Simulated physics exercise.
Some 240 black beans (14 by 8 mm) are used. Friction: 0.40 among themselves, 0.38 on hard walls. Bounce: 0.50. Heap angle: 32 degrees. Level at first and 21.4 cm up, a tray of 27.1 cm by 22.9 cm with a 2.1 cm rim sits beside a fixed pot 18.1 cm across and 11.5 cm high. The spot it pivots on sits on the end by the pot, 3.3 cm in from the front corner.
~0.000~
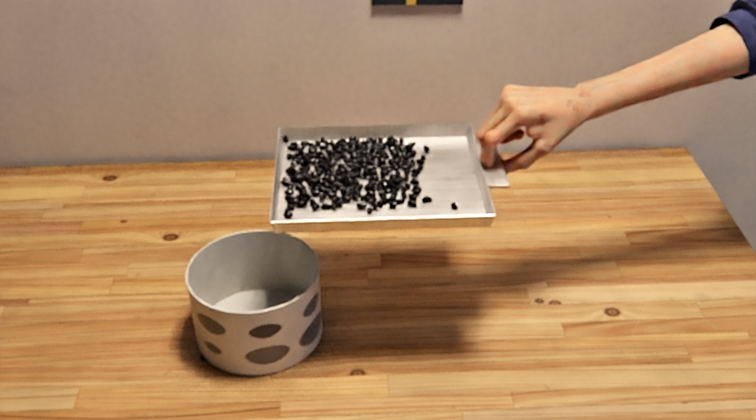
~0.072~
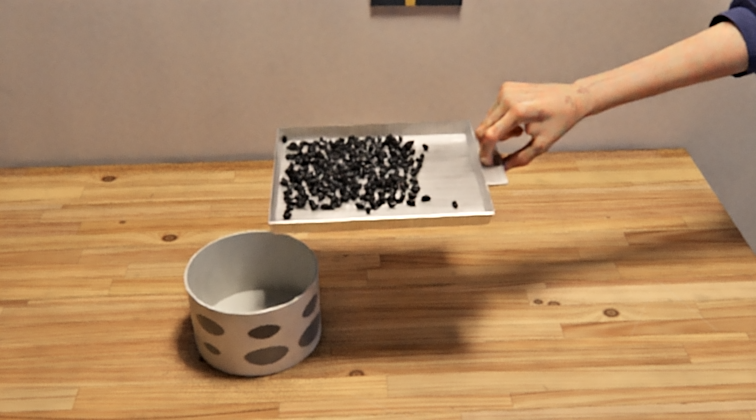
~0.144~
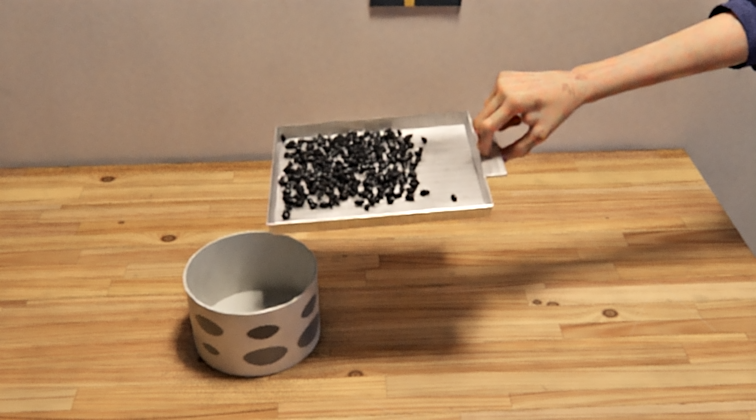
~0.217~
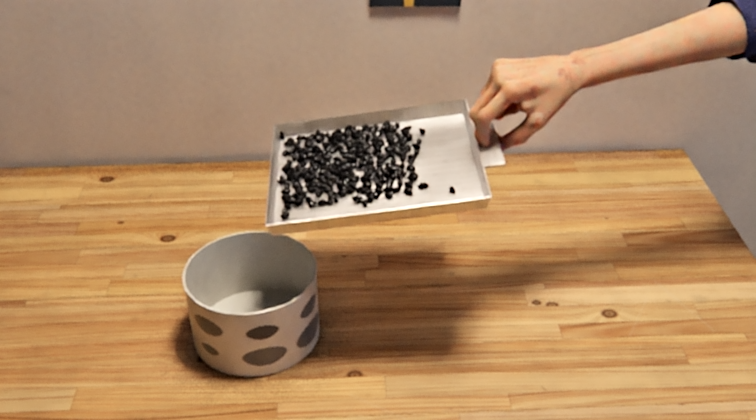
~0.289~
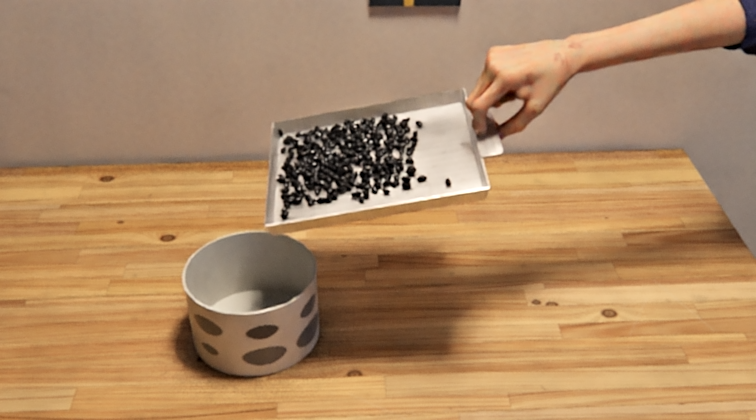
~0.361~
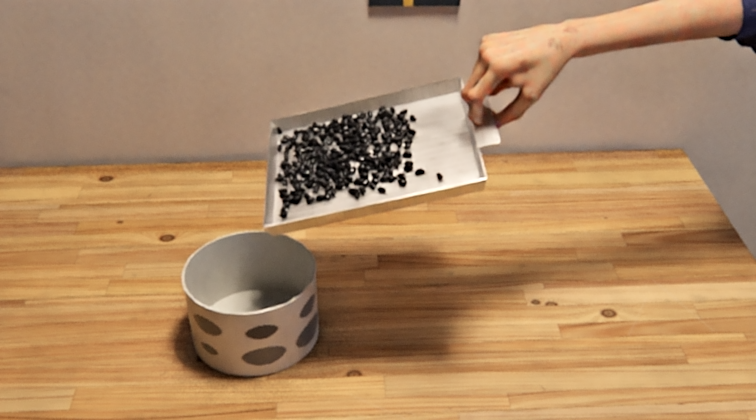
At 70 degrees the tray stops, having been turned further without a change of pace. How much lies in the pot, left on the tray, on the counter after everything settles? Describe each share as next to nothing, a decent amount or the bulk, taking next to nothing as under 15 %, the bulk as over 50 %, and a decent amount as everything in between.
In the end pot: The dominant fraction, tray: A middling fraction, counter: A small fraction.
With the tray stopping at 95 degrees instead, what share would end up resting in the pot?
I'd put it at close to 90 per cent.
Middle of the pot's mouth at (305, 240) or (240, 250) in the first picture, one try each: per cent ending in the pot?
Around 5 per cent, then around 35 per cent.
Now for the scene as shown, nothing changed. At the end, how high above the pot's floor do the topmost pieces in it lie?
Top level: Approx. 2.0 cm.
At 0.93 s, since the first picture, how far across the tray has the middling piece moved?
I'd say close to 5 centimetres.
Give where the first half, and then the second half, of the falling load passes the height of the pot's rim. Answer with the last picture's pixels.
Earlier half at about (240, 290), later half at about (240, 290) in pixels.
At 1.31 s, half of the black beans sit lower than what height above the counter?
About 28 cm.
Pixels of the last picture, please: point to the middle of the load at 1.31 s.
The load's centre is near (279, 161) at that time.
Then, at 0.93 s, tilt 40 degrees; the tray holds 100 %, the pot 0 %.
After 1.31 s, tilt 58 degrees; the tray holds 100 %, the pot 0 %.
Then, at 1.77 s, tilt 70 degrees; the tray holds 55 %, the pot 30 %.
In the end, at 3.1 s, pot 60 %, tray 35 %, counter 5 %.
